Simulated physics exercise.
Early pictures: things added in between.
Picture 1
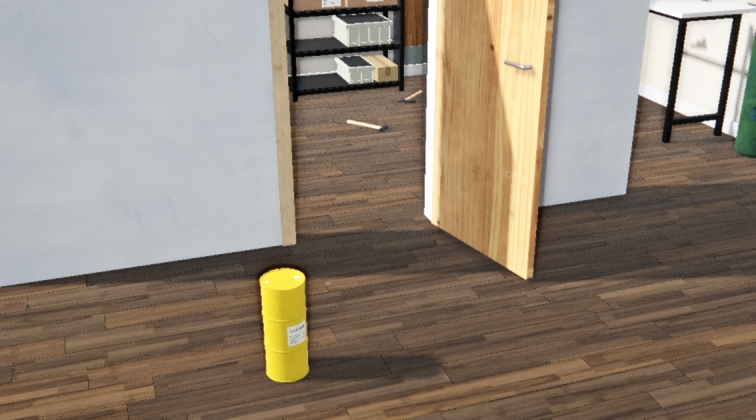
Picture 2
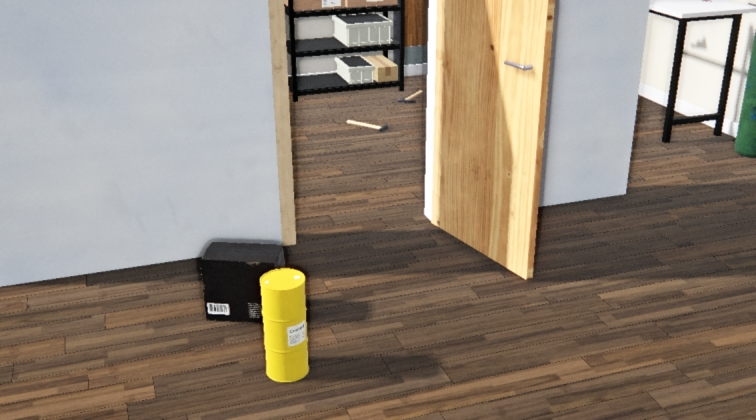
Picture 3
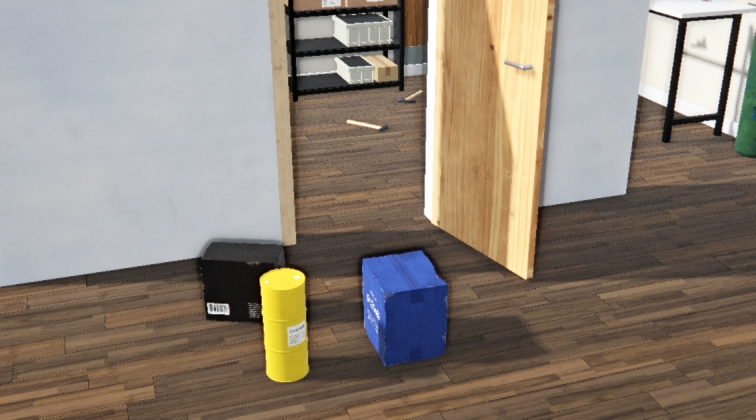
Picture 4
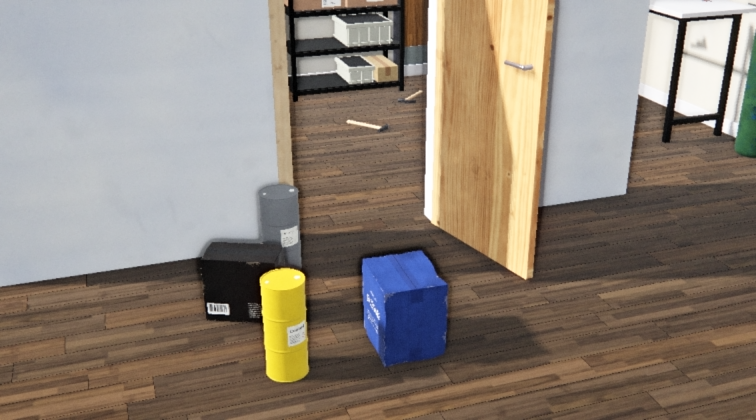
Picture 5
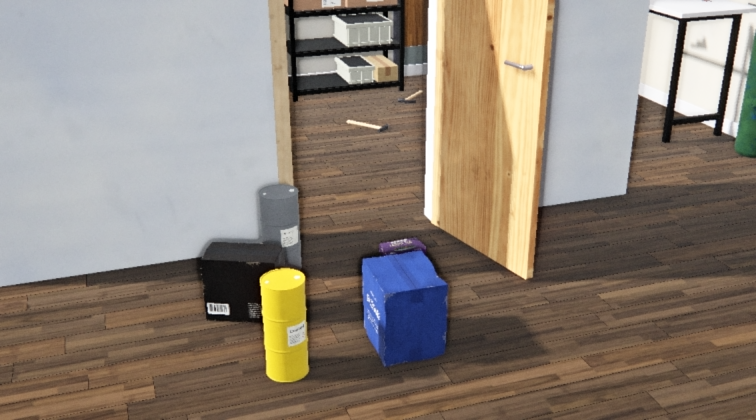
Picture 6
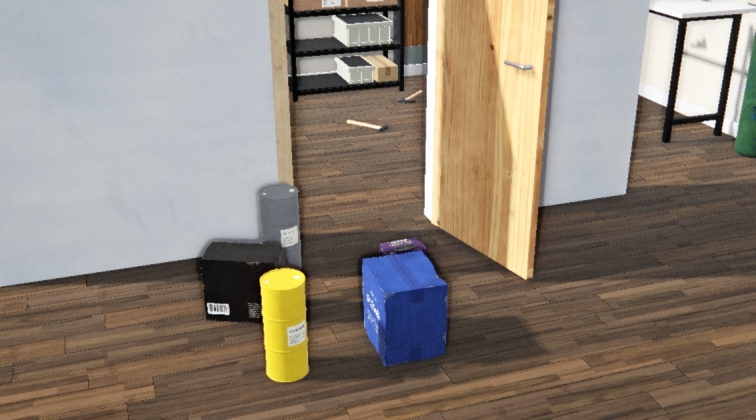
Room with wide-open wooden door standing still, a yellow canister joined by black box, blue box, grey canister and purple packet appearing.
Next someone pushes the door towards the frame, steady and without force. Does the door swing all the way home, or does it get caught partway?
The attempt is going to work.
Then, 0.80 s later than the last frame, door 72° open.
Then, 1.20 s later than the last frame, door 47° open; purple packet moved a little near (380, 247).
Then, 1.60 s later than the last frame, door 22° open; purple packet moved about its own width near (356, 241).
Then, 1.90 s later than the last frame, door 3° open; purple packet moved well along near (343, 229).
When it is over, door 0° open; moved from the start, purple packet; the other 4 as before. End places, in pixels of the last picture, purple packet near (341, 224).
